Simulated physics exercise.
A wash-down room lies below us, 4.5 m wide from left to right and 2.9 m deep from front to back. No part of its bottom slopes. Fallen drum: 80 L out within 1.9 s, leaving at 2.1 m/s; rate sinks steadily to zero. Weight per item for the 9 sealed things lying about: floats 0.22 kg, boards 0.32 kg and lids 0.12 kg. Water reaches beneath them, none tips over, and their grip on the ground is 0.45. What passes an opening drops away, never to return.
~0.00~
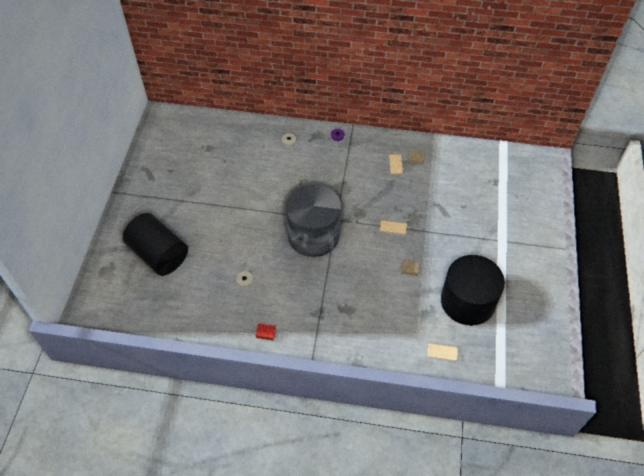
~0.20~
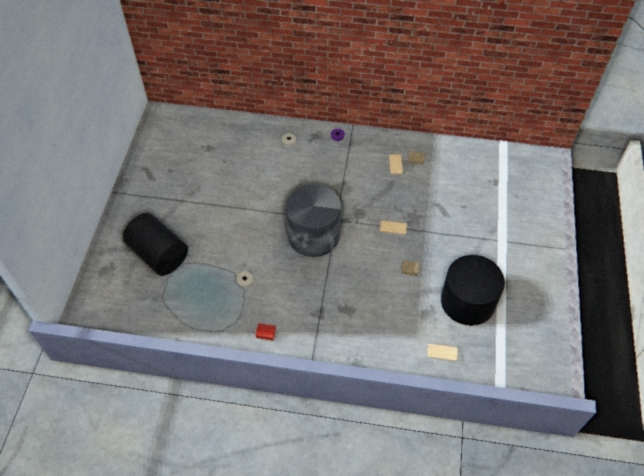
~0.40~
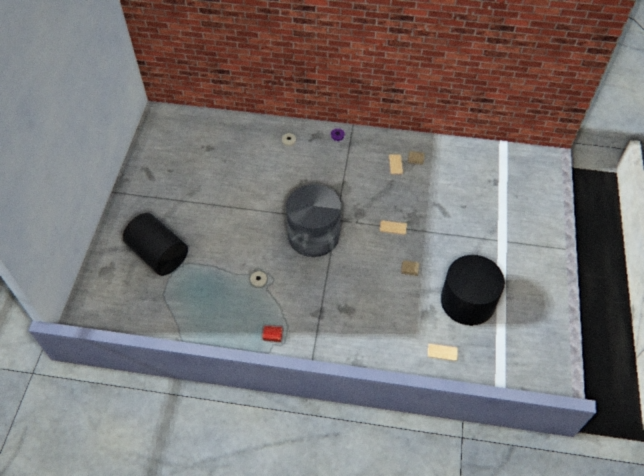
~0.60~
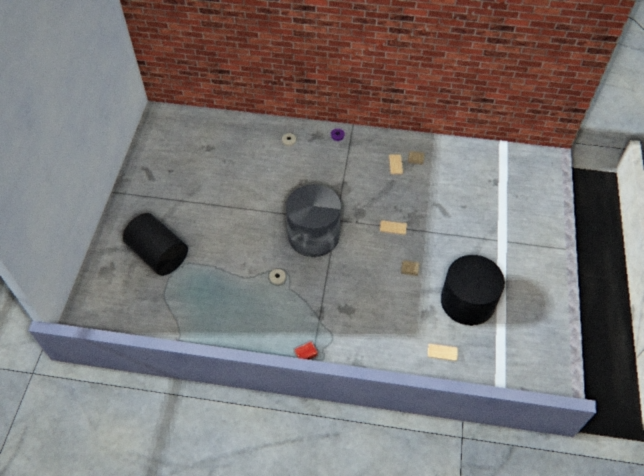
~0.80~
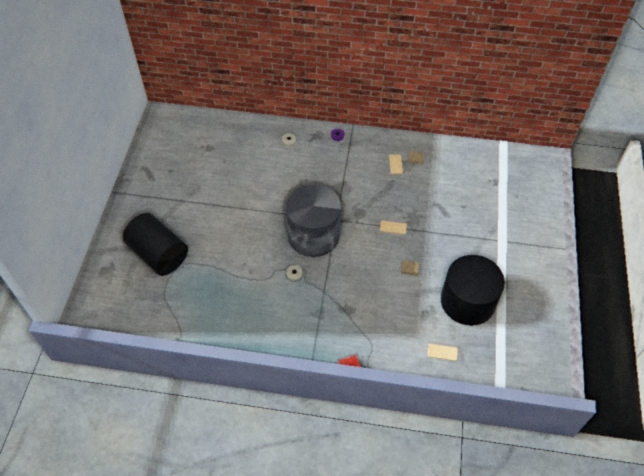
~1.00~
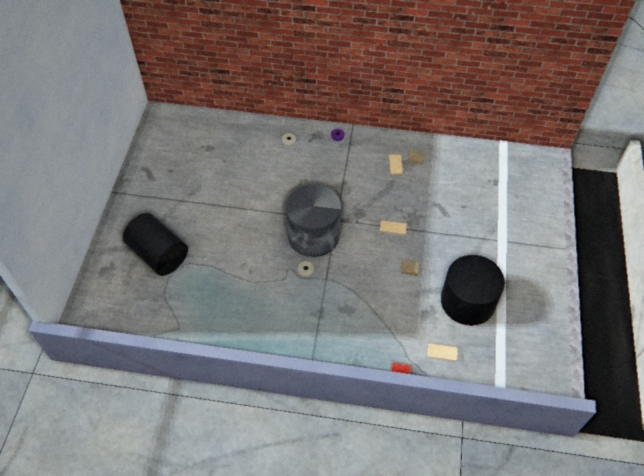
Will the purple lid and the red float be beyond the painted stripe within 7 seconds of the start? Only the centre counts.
My prediction: The purple lid doesn't make it over, the red float makes it over.
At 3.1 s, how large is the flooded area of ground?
The covered patch comes to about 3.5 m2.
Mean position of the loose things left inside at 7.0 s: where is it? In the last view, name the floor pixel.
Mean position approx. (359, 189).
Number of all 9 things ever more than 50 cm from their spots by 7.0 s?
Answer: 3.
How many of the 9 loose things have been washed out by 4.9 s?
Count at that moment: 2.
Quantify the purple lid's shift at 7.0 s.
Distance: Near 0 cm.
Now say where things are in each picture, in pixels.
The purple lid at (338, 134) rests on the ground; the red float at (266, 330), on the bottom; water covers 0.0 m2; 0 of 9 have shifted, in the first frame.
The purple lid at (338, 134), on the bottom; the red float at (266, 330) rests on the ground; 0.4 m2 under water; 0 of 9 have shifted, in the second frame.
The purple lid at (338, 134), on the bottom; the red float at (272, 332), on the bottom, 6 cm from its start; 0.7 m2 under water; 2 of 9 have shifted, in the third frame.
The purple lid at (338, 134), on the bottom; the red float at (306, 351) rests on the ground, 41 cm from its start; water covers 1.0 m2; 2 of 9 have shifted, in the fourth frame.
The purple lid at (338, 134), on the bottom; the red float at (350, 364) floats, 80 cm from its start; water covers 1.3 m2; 2 of 9 have shifted, in the fifth frame.
The purple lid at (338, 134) rests on the ground; the red float at (401, 370), afloat, 122 cm from its start; 1.7 m2 under water; 2 of 9 have shifted, in the sixth frame.
After 1.4 s the purple lid is near (338, 134), 0.0 m from its start, aground; the red float is near (514, 381), 2.2 m from its start, afloat; 1 of 9 are over the mark; 1 afloat.
After 3.1 s the purple lid is near (338, 134), 0.0 m from its start, aground; the red float has gone out; 2 of 9 are over the mark; 0 afloat.
After 4.9 s the purple lid is near (338, 134), 0.0 m from its start, aground; the red float has gone out; 2 of 9 are over the mark; 0 afloat.
After 7.0 s the purple lid is near (338, 134), 0.0 m from its start, aground; the red float has gone out; 2 of 9 are over the mark; 0 afloat.
